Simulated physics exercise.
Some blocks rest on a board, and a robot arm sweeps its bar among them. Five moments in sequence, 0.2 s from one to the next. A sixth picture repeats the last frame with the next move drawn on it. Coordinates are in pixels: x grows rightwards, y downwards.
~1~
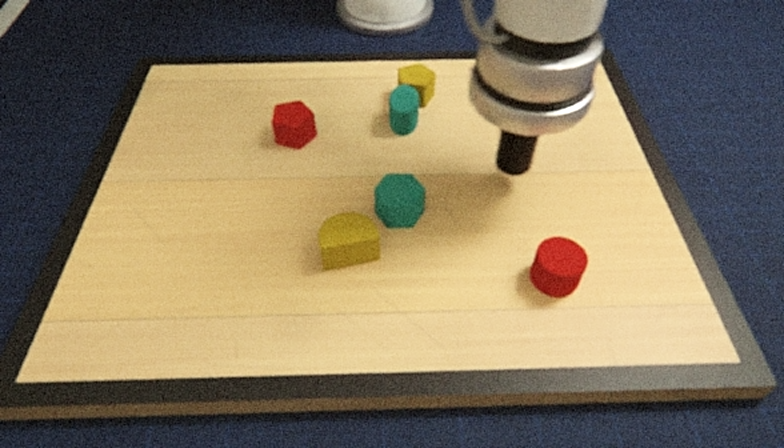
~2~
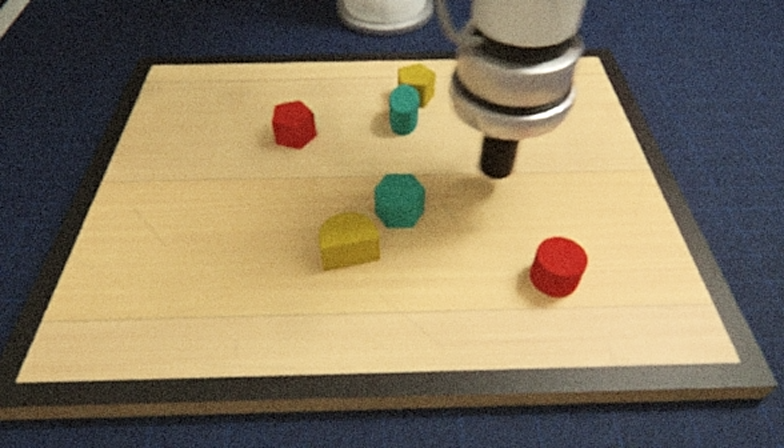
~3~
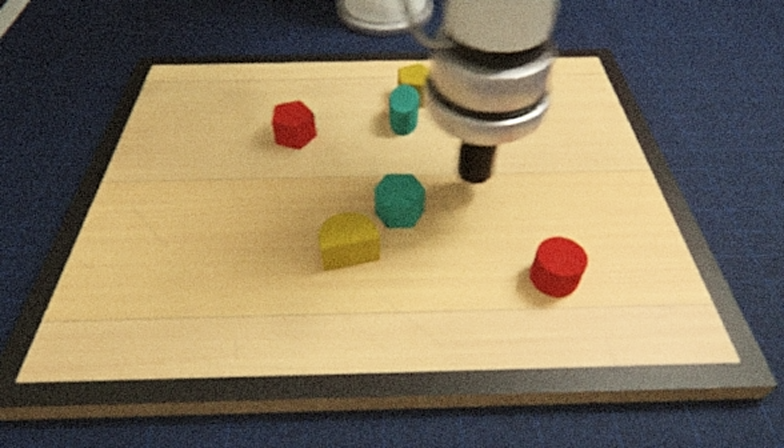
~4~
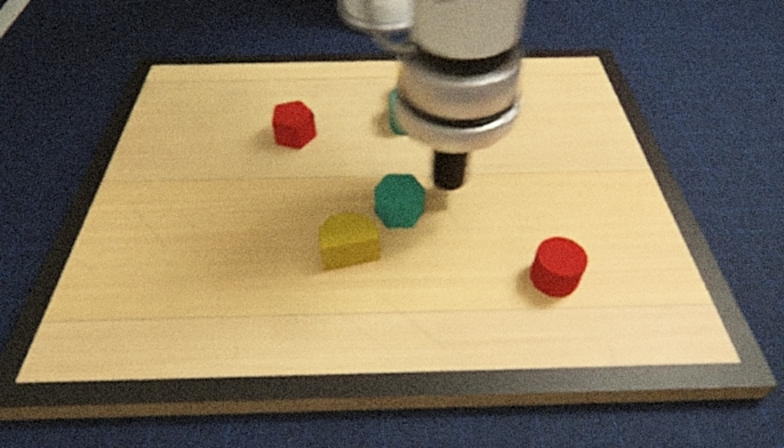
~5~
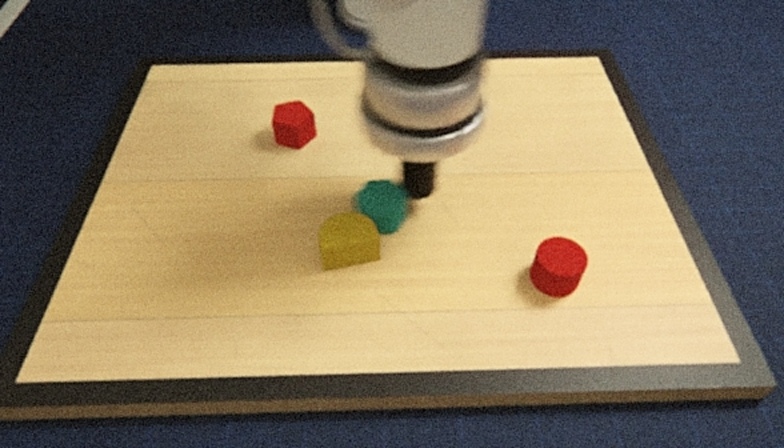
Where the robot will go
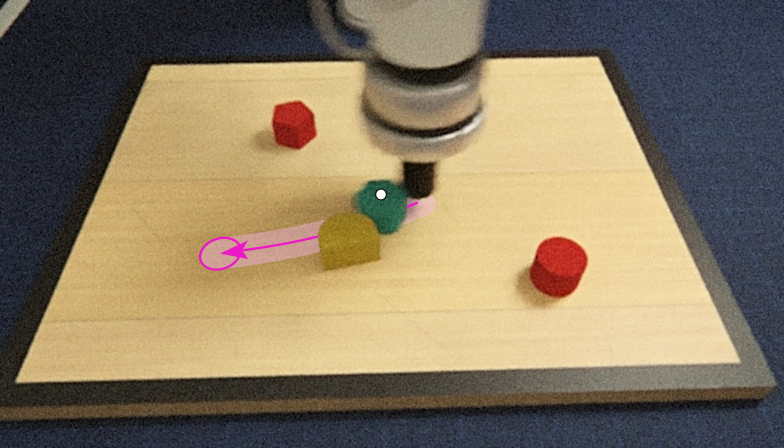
A silver robot arm with a black bar tip hangs over a pale wooden board on dark blue cloth, seen from a fixed, raised view. Two red blocks sit at upper left and lower right, with turquoise and yellow blocks near the middle and top. The arm sweeps left, covering the top pair from view, then nudges the central turquoise block slightly left beside the still yellow half-round.
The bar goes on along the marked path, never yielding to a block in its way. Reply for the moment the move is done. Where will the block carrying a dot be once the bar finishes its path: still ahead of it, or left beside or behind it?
The bar still has the block carrying a dot in front of it when the path ends.
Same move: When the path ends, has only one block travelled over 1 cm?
That would be a no.
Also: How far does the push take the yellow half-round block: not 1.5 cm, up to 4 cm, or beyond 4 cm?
Overall it shifts more than 4 cm.
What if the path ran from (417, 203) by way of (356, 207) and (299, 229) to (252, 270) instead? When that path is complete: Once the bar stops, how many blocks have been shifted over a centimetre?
Count: Two.
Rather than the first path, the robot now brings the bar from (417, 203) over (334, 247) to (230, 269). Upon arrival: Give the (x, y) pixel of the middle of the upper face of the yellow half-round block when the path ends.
At roughly (266, 287).
Path on the board, from (417, 203) via (325, 235), ending at (220, 253); the dot is on the turquoise six-sided block.
The first path, step by step. One third of the way, bar at (356, 209); yellow half-round block at (309, 258), turned 60° anticlockwise; turquoise six-sided block at (314, 215).
Two thirds of the way, bar at (287, 226); yellow half-round block at (300, 267), turned 85° anticlockwise; turquoise six-sided block at (243, 237).
At the end, bar at (214, 237); yellow half-round block at (300, 267), turned 85° anticlockwise; turquoise six-sided block at (172, 259), turned 30° anticlockwise.
